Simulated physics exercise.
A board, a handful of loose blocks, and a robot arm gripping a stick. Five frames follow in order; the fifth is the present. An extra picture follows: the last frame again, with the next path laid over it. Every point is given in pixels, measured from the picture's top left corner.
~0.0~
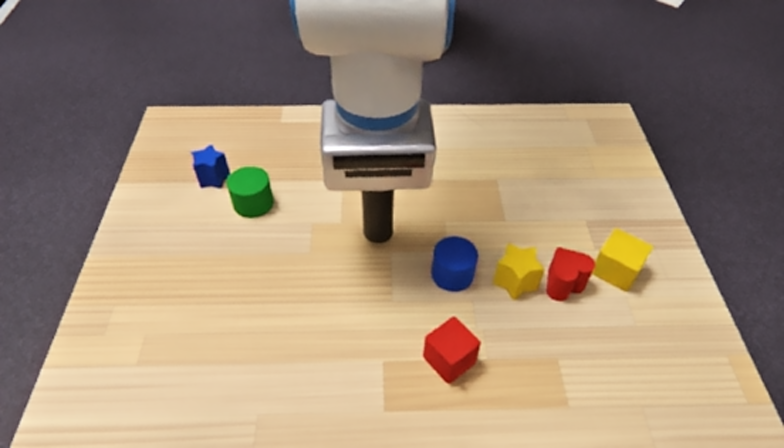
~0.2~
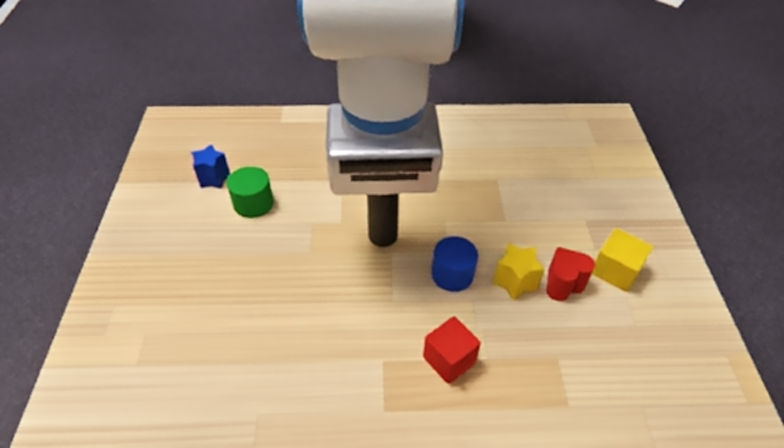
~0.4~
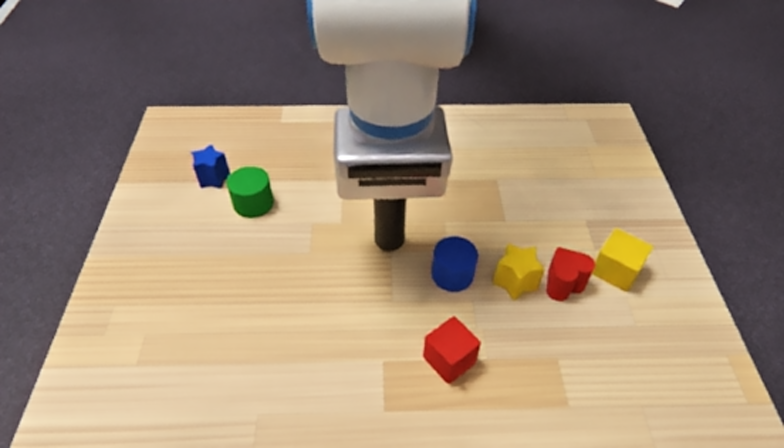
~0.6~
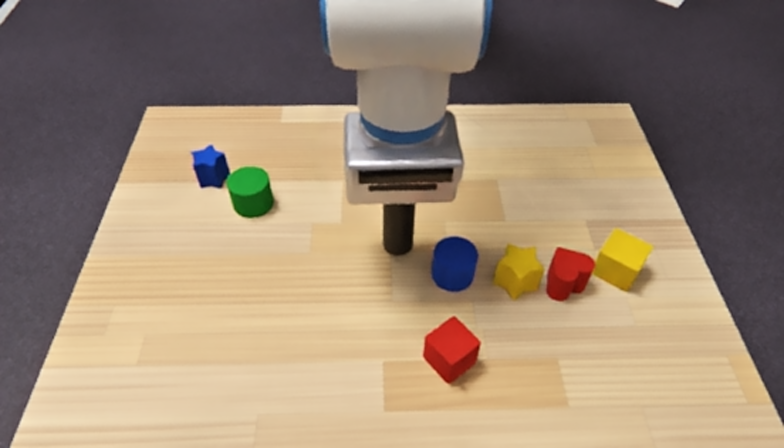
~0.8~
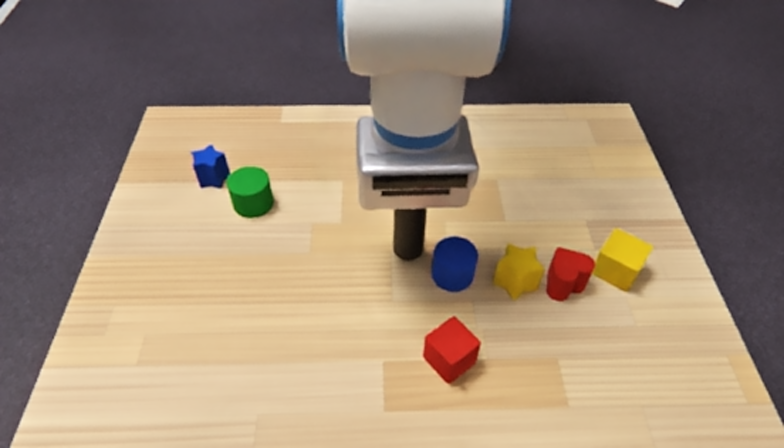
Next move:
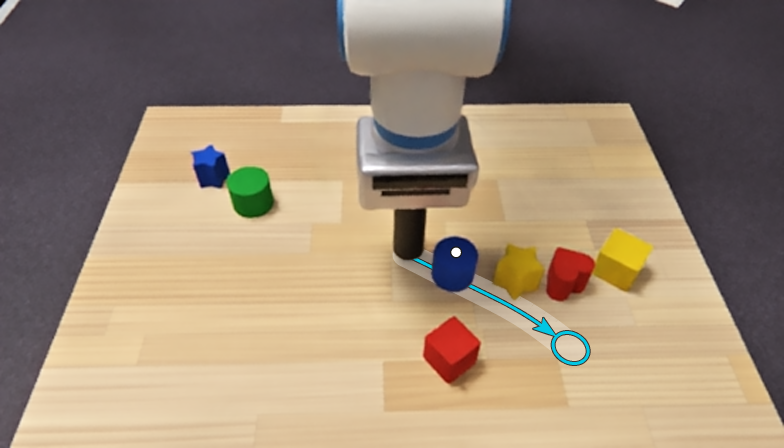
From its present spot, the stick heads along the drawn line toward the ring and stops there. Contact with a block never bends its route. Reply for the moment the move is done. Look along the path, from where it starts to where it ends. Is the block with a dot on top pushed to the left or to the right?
It shifts rightward.
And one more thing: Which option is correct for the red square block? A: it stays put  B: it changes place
I'll go with A - it stays put.
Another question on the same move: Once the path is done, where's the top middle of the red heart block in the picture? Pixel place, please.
It is going to be at (593, 259).
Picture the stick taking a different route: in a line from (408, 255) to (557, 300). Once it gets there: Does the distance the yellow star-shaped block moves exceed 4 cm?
Yes - that is the case.
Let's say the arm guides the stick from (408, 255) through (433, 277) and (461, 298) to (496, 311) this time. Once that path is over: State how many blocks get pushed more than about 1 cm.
There will be three or more blocks displaced.
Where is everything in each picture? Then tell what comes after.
The first picture shows stick's lower end at (378, 232); red square block at (453, 339); blue cylinder at (456, 252); yellow star-shaped block at (522, 259); red heart block at (572, 263); yellow square block at (627, 248).
The second picture shows stick at (383, 236); blocks still.
The third picture shows stick at (390, 240); blocks still.
The fourth picture shows stick at (398, 244); blocks still.
The fifth picture shows stick at (408, 249); red square block at (453, 339); blue cylinder at (456, 252); yellow star-shaped block at (522, 259); red heart block at (572, 263); yellow square block at (627, 248).
Drawn move, from (408, 255) over (488, 295) to (571, 348); the dot is on the blue cylinder.
On the path given first. One third of the way, stick at (462, 275); blue cylinder at (501, 276); yellow star-shaped block at (536, 264), turned 50° anticlockwise.
Two thirds of the way, stick at (519, 303); blue cylinder at (555, 316); yellow star-shaped block at (560, 276), turned 90° anticlockwise; red heart block at (587, 259), turned 20° anticlockwise.
At the end, stick at (574, 342); red square block still; blue cylinder at (607, 364); yellow star-shaped block at (587, 291), turned 135° anticlockwise; red heart block at (593, 259), turned 45° anticlockwise; yellow square block at (628, 245), turned 15° clockwise.
